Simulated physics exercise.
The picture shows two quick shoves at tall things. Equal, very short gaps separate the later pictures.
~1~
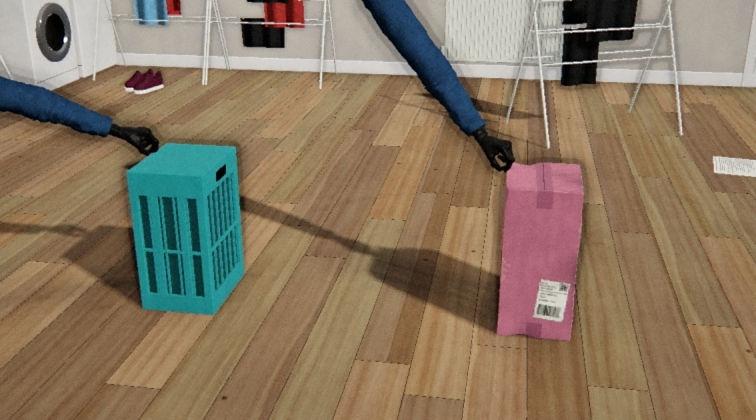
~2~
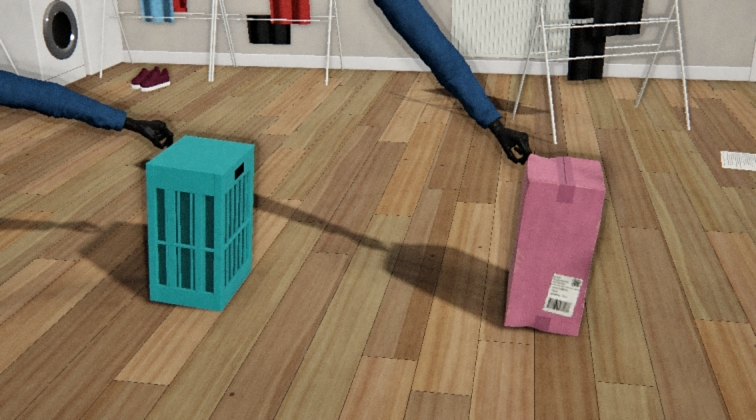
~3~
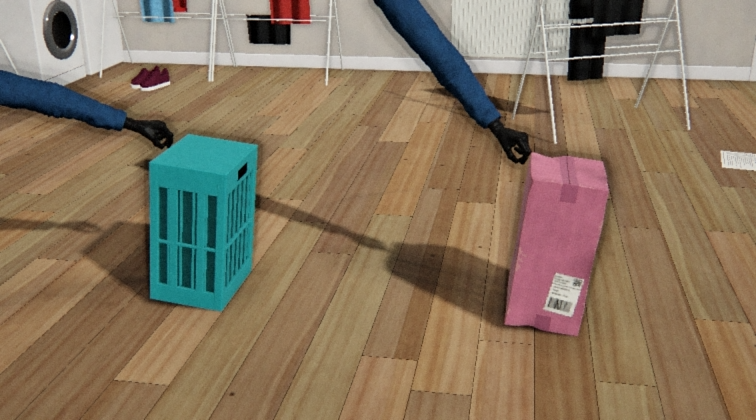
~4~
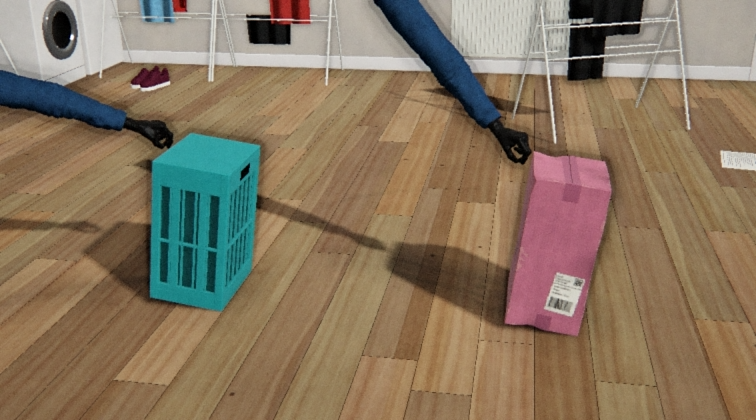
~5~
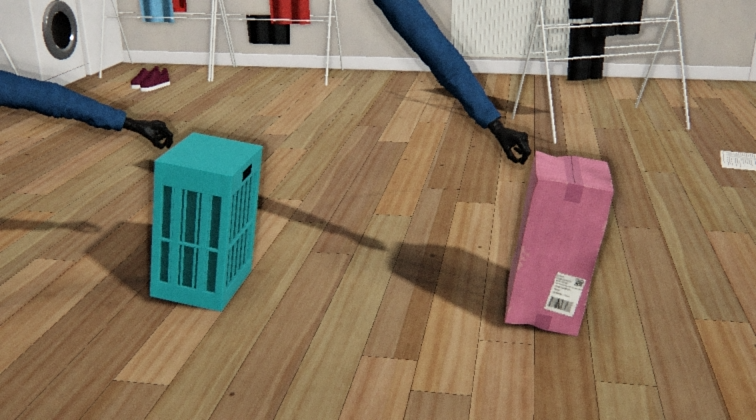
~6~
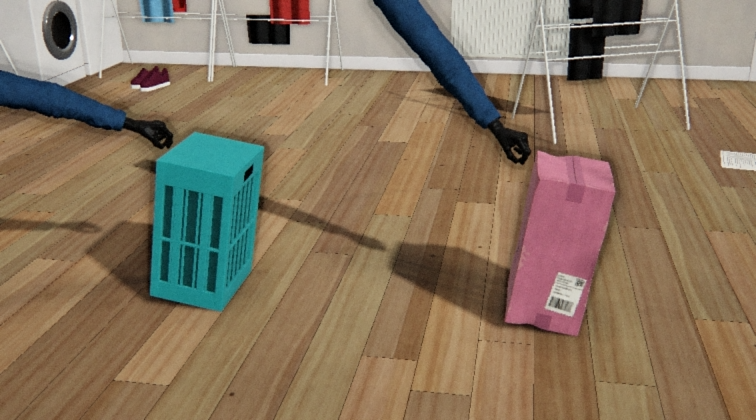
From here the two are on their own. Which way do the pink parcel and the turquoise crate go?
In order: The pink parcel steadies itself; the turquoise crate steadies itself.
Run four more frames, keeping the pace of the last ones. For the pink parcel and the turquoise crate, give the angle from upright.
Angles from vertical: 8° then 10°.
Then, 0.20 s past the last view, pink parcel 4° off upright near (550, 244); turquoise crate 5° off upright near (203, 221).
Then, 0.30 s past the last view, pink parcel 3° off upright near (541, 243); turquoise crate 3° off upright near (193, 222).
Then, 0.48 s past the last view, pink parcel upright near (545, 245); turquoise crate upright near (197, 224).
Finally, the pink parcel settles on its feet, near (545, 245); the turquoise crate settles on its feet, near (197, 224).
